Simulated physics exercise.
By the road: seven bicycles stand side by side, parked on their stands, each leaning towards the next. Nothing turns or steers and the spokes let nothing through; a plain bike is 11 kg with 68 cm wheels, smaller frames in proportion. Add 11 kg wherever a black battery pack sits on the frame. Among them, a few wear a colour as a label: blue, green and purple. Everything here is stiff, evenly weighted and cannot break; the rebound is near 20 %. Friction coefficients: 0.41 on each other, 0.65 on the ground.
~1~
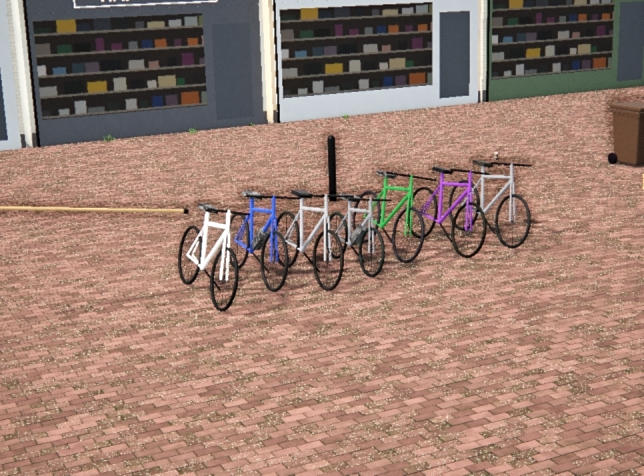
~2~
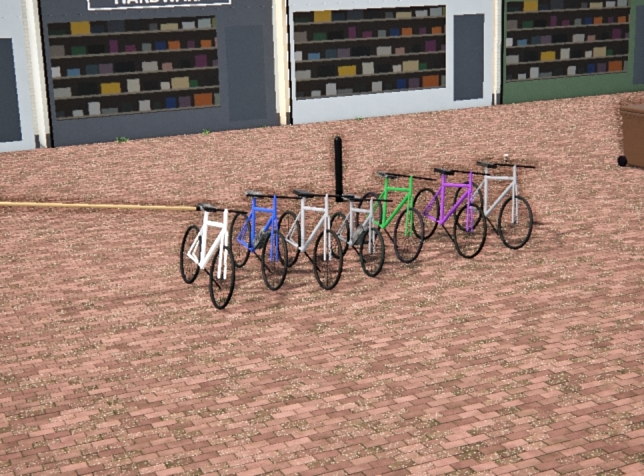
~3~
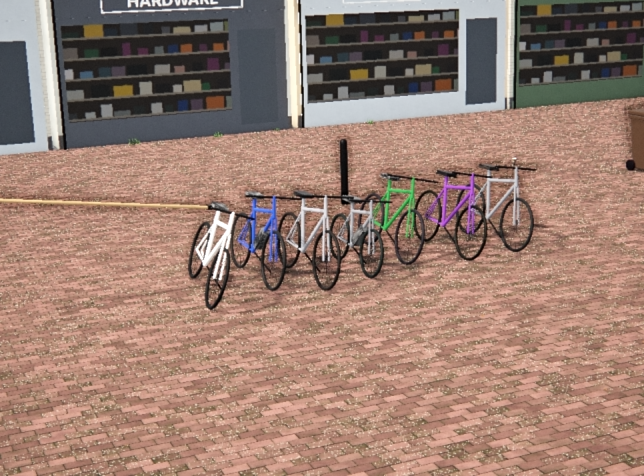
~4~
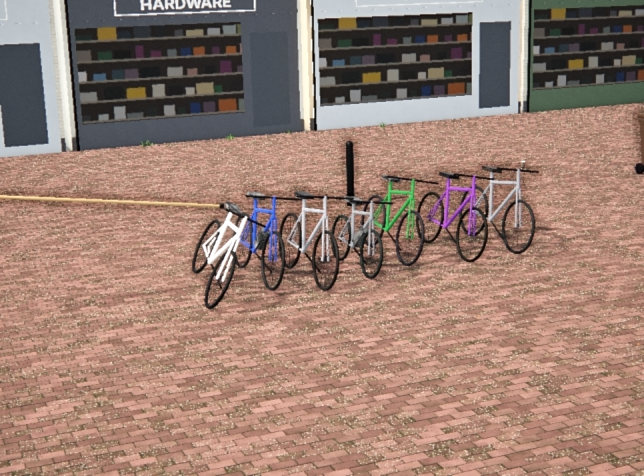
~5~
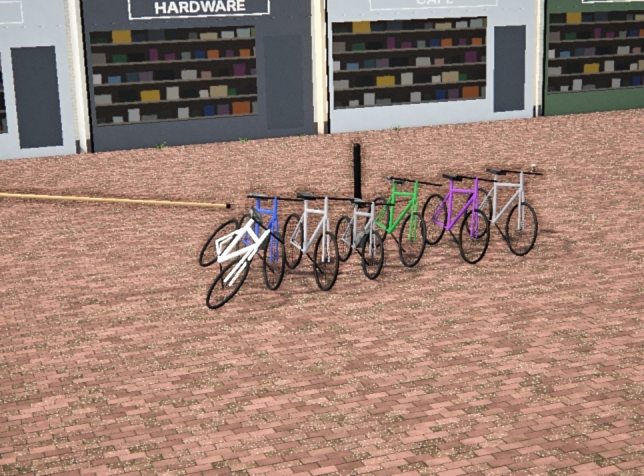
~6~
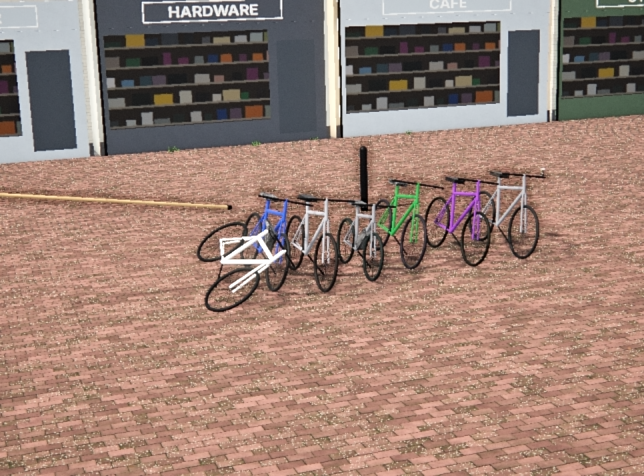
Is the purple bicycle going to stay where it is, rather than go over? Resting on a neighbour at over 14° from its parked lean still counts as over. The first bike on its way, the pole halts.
Yes, it keeps its place.
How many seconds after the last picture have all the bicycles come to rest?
Close to 1.0 s.
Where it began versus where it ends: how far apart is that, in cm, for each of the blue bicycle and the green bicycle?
Blue shifts 30 cm and green shifts 0 cm.
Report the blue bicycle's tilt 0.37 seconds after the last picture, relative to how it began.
Angle from initial pose, roughly 20 deg - estimate.
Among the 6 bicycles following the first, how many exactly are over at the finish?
1.
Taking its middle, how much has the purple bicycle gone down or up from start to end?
Its middle finishes around 0 cm lower.
Then, 0.11 s after the last picture, none of the 6 other bicycles over, 1 disturbed; purple bicycle unmoved; blue bicycle leaning 11°.
Then, 0.37 s after the last picture, 1 of the 6 other bicycles over; purple bicycle unmoved; blue bicycle leaning 19°.
Then, 0.67 s after the last picture, 1 of the 6 other bicycles over; purple bicycle unmoved; blue bicycle leaning 26°.
At rest, 1 of the 6 other bicycles over; purple bicycle unmoved; blue bicycle leaning 26°; green bicycle unmoved. Five left standing. As the last picture would show them, middles, purple bicycle near (458, 215), blue bicycle near (289, 234).
